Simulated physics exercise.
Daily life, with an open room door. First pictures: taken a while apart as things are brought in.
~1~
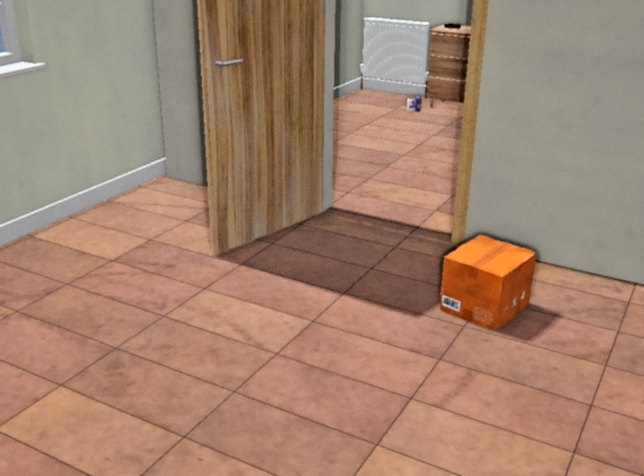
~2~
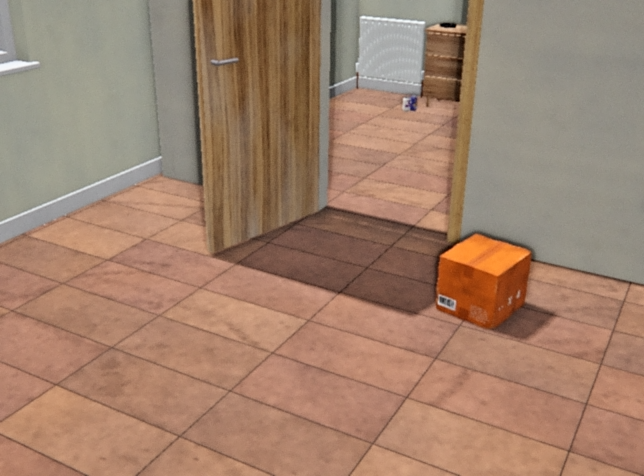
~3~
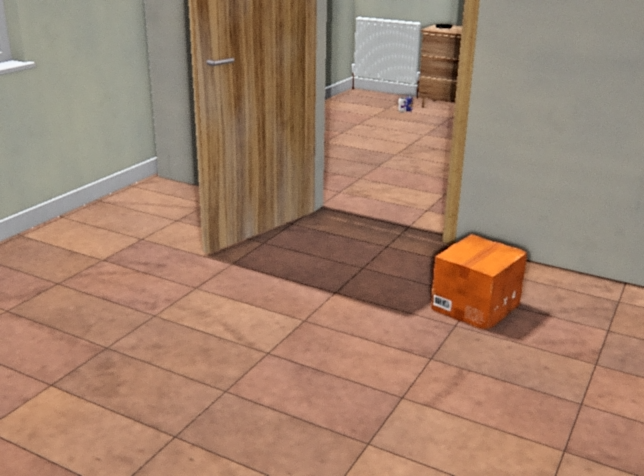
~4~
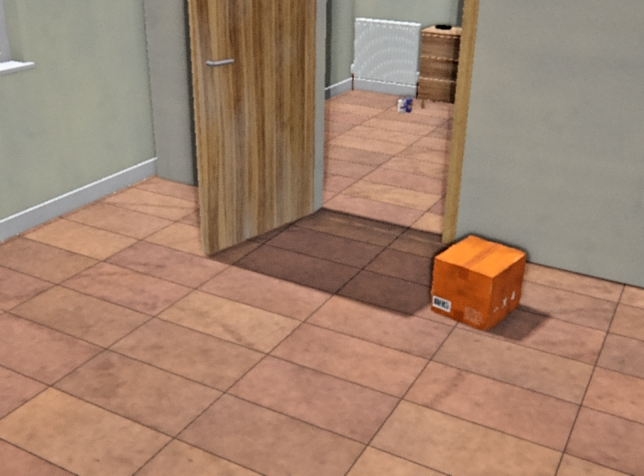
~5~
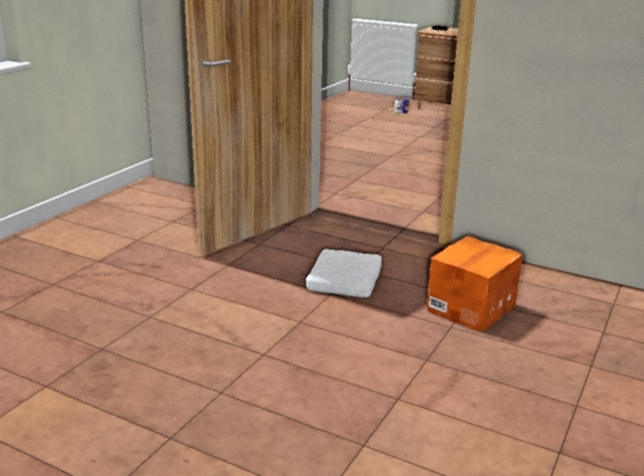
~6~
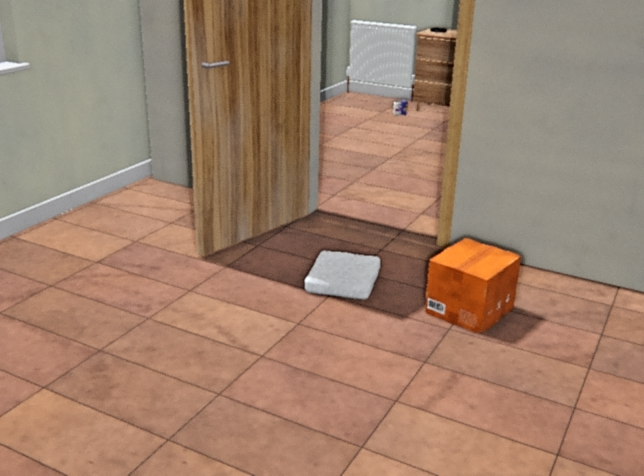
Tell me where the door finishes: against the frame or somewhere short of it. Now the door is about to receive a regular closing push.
It finishes against the frame.
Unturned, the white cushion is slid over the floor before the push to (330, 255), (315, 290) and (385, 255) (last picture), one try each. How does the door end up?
First try: It gets caught partway; second try: It swings home; third try: It gets caught partway.
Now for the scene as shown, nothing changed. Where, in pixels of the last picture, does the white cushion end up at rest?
Roughly (419, 278).
Then, 0.70 s on from there, door 79° open.
Then, 1.10 s on from there, door 53° open; white cushion shifted a little near (365, 275).
Then, 1.30 s on from there, door 40° open; white cushion shifted about its own width near (395, 276).
Then, 1.60 s on from there, door 21° open; white cushion shifted about its own width near (418, 278).
In the end, door 0° open; moved from the start, white cushion; orange box unmoved. At the end, from the last picture's camera, white cushion near (418, 278).
